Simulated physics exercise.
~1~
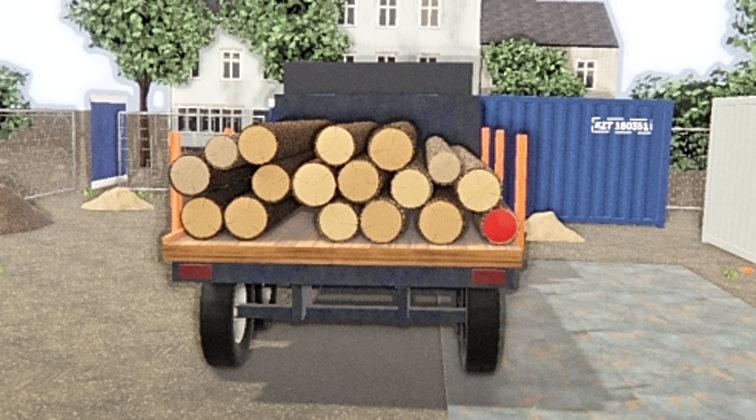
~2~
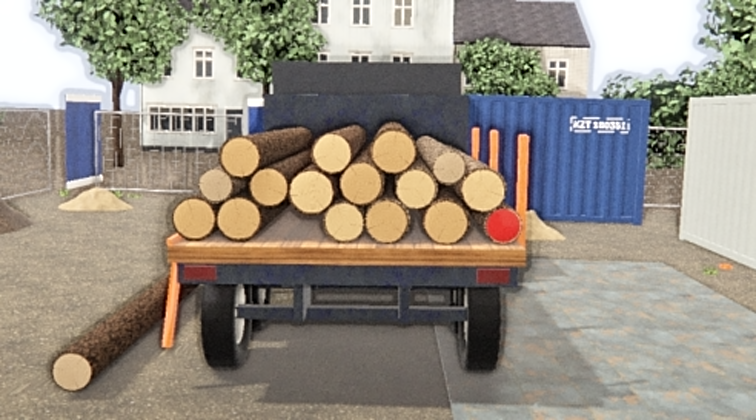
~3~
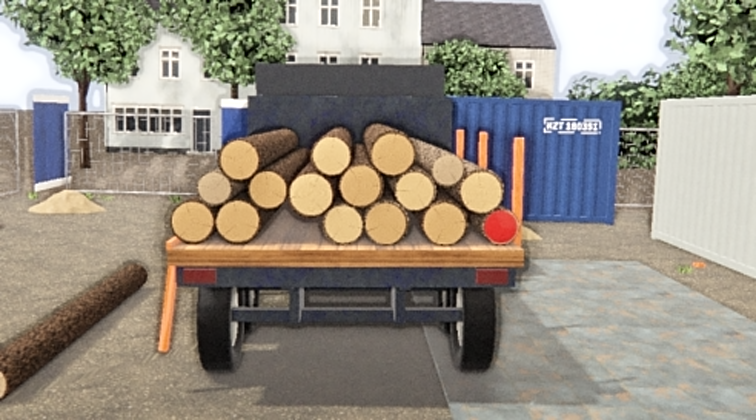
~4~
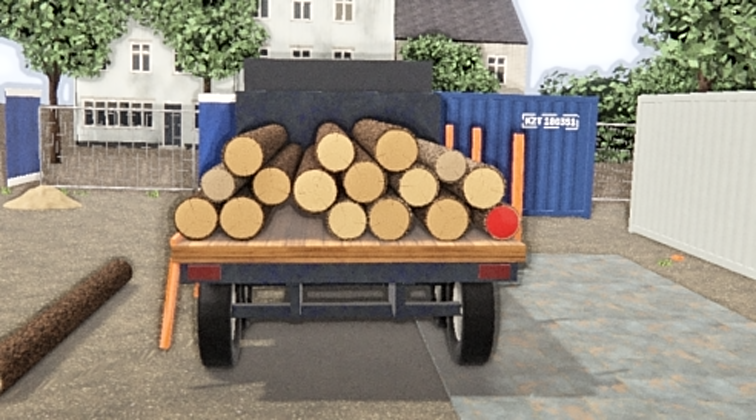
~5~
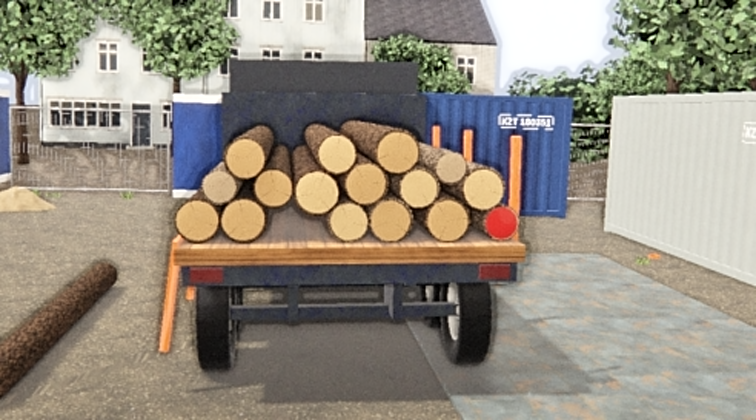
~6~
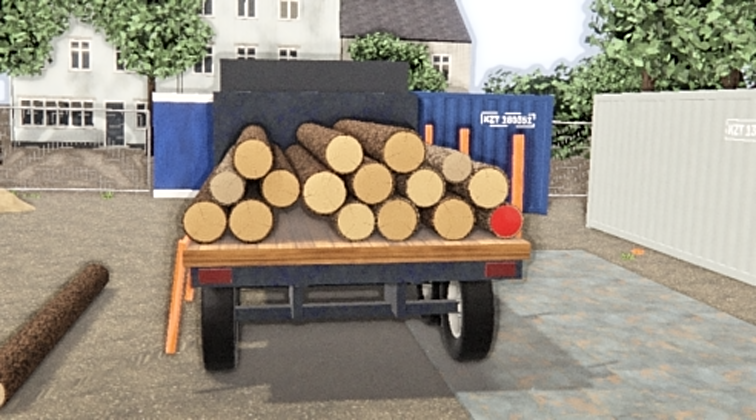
The orange posts on the left side of a flatbed lorry stacked with logs swing down, and one log drops off that side and comes to rest on the ground. The others settle in a slightly looser pile, with the red-ended log still on the deck at the right.
